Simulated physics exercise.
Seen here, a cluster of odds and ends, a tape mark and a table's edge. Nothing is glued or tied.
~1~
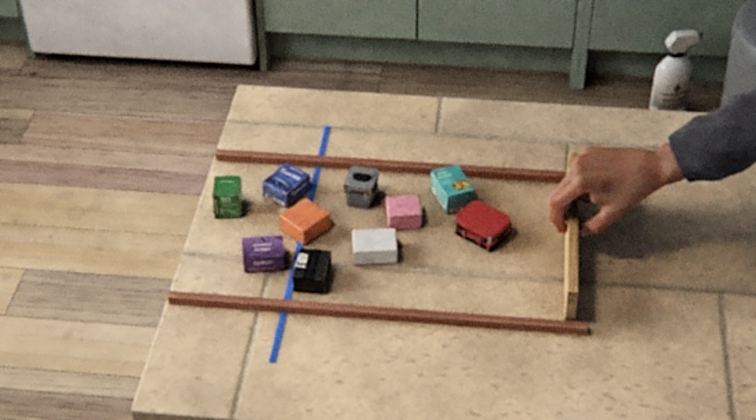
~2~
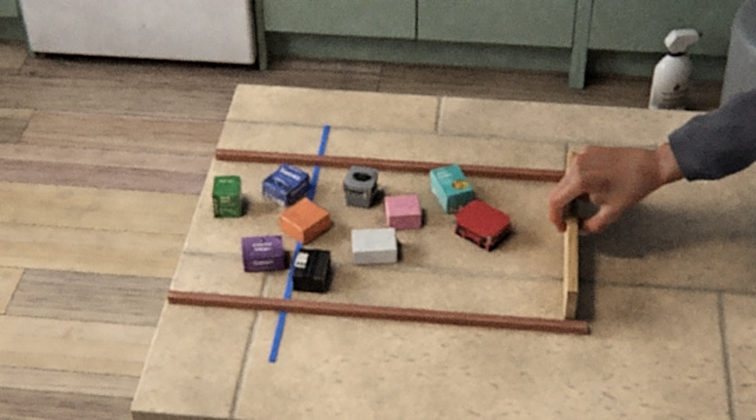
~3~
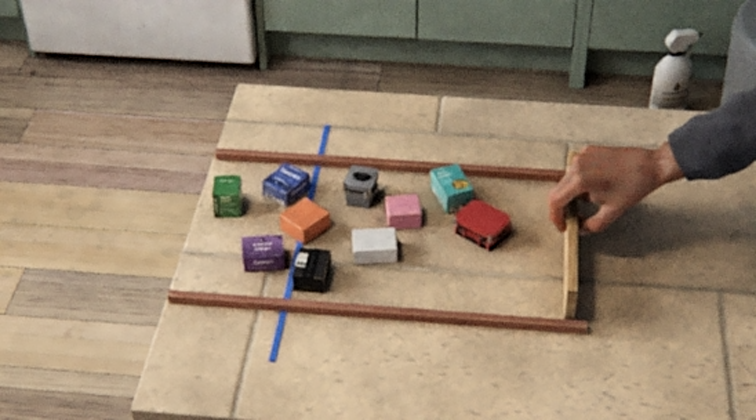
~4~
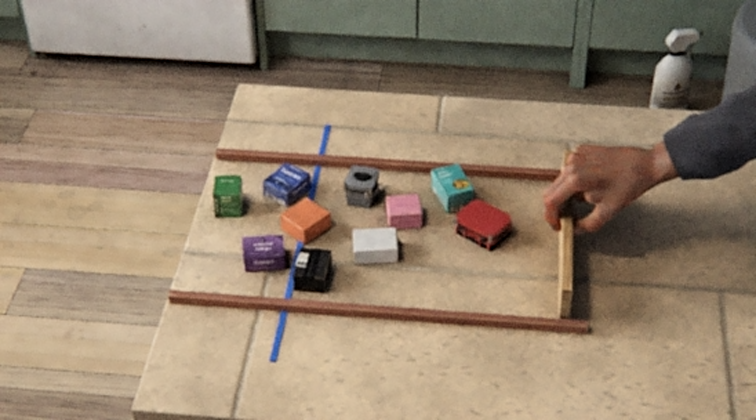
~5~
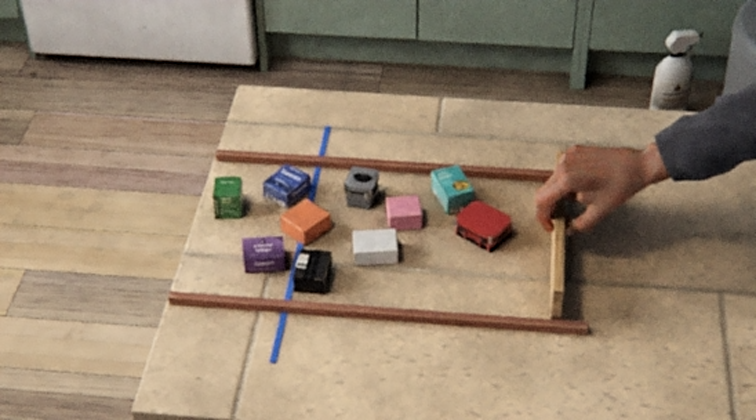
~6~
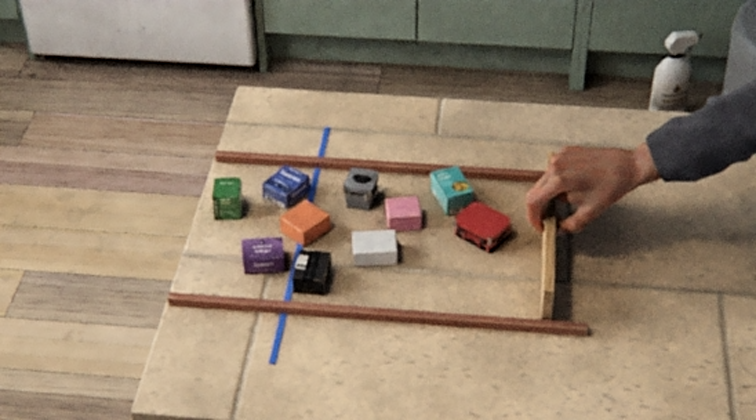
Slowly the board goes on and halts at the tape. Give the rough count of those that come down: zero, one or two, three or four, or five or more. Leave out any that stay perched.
Here the number that fall off is zero.
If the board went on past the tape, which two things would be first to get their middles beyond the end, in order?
The order is the green box, then the blue box.
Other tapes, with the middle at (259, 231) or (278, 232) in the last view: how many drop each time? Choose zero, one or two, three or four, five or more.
For each place: One to two; one or two.
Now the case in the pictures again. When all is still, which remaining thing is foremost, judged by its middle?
It is the green box.
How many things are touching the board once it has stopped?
4 of them.
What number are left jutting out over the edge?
Overhanging: 1.
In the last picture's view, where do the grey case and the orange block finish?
Near (272, 166) and (239, 226).
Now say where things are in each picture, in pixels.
In the first frame, green box (228, 197); purple box (264, 254); blue box (287, 186); board (572, 234); tape (303, 232).
In the second frame, purple box (263, 253); board (571, 233).
In the third frame, blue box (286, 185); turquoise box (452, 188).
In the fourth frame, green box (228, 196); grey case (362, 186).
In the fifth frame, purple box (264, 254); white block (375, 247).
In the sixth frame, green box (228, 198); purple box (263, 255); blue box (286, 187); board (549, 234); tape (302, 234).
Soon after, none off yet; green box at rest near (228, 198); purple box at rest near (263, 255); blue box at rest near (286, 187).
At rest, the number that fall off is zero.
